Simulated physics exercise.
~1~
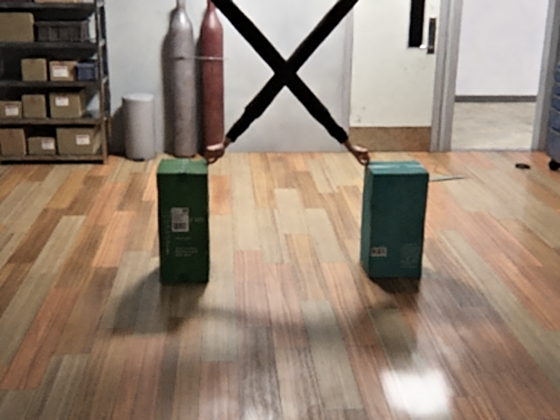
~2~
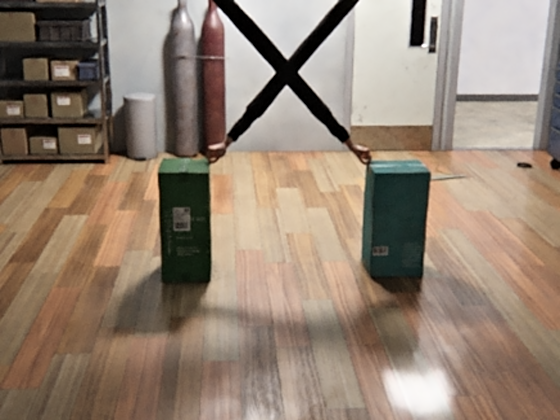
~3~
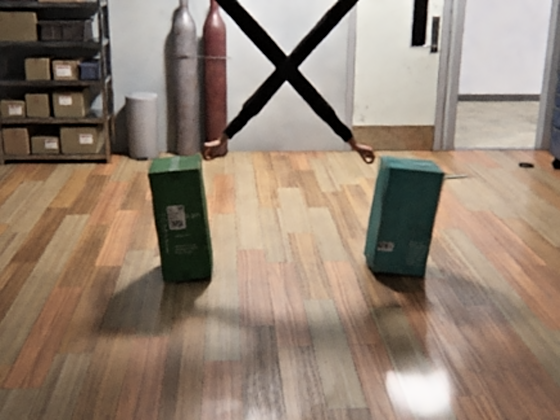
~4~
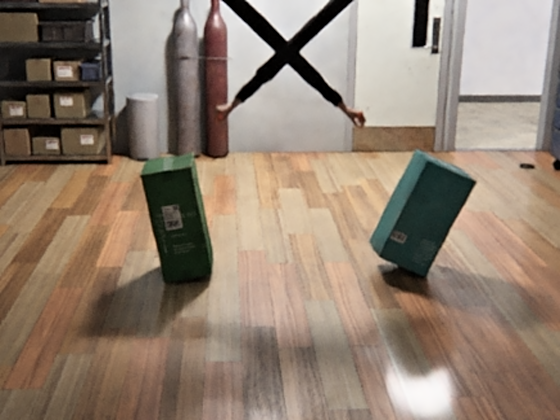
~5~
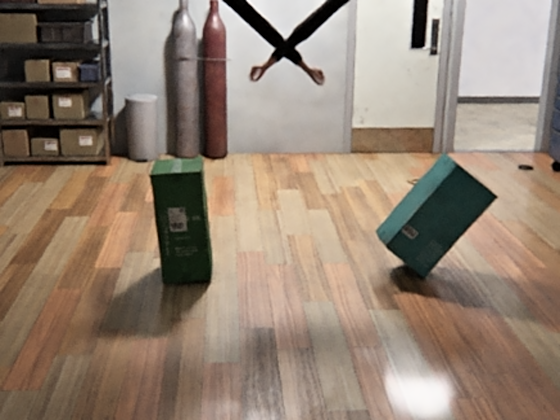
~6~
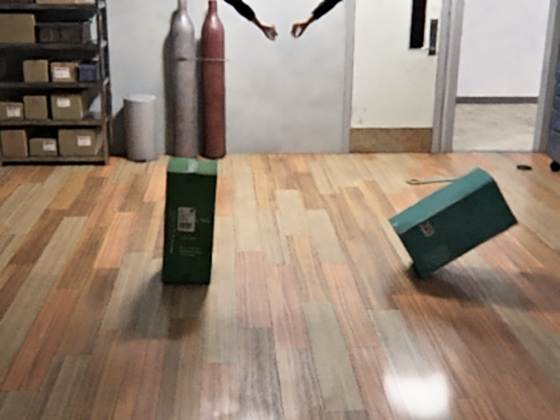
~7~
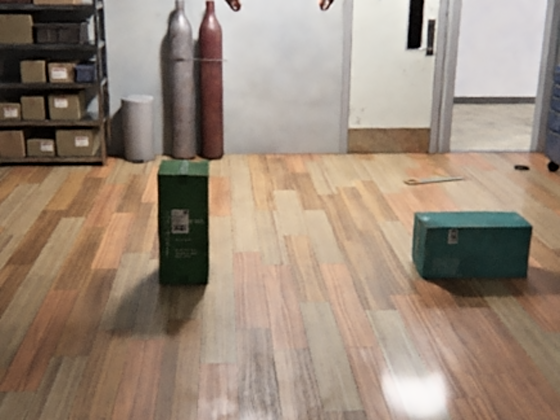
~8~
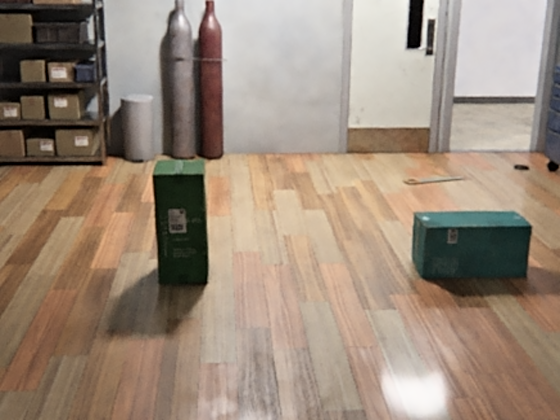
Two crossed arms gave a quick shove to two tall parcels standing on a wooden floor, then drew back and up out of view. The green one on the left tipped slightly and rocked back upright, while the turquoise one toppled right onto its side.
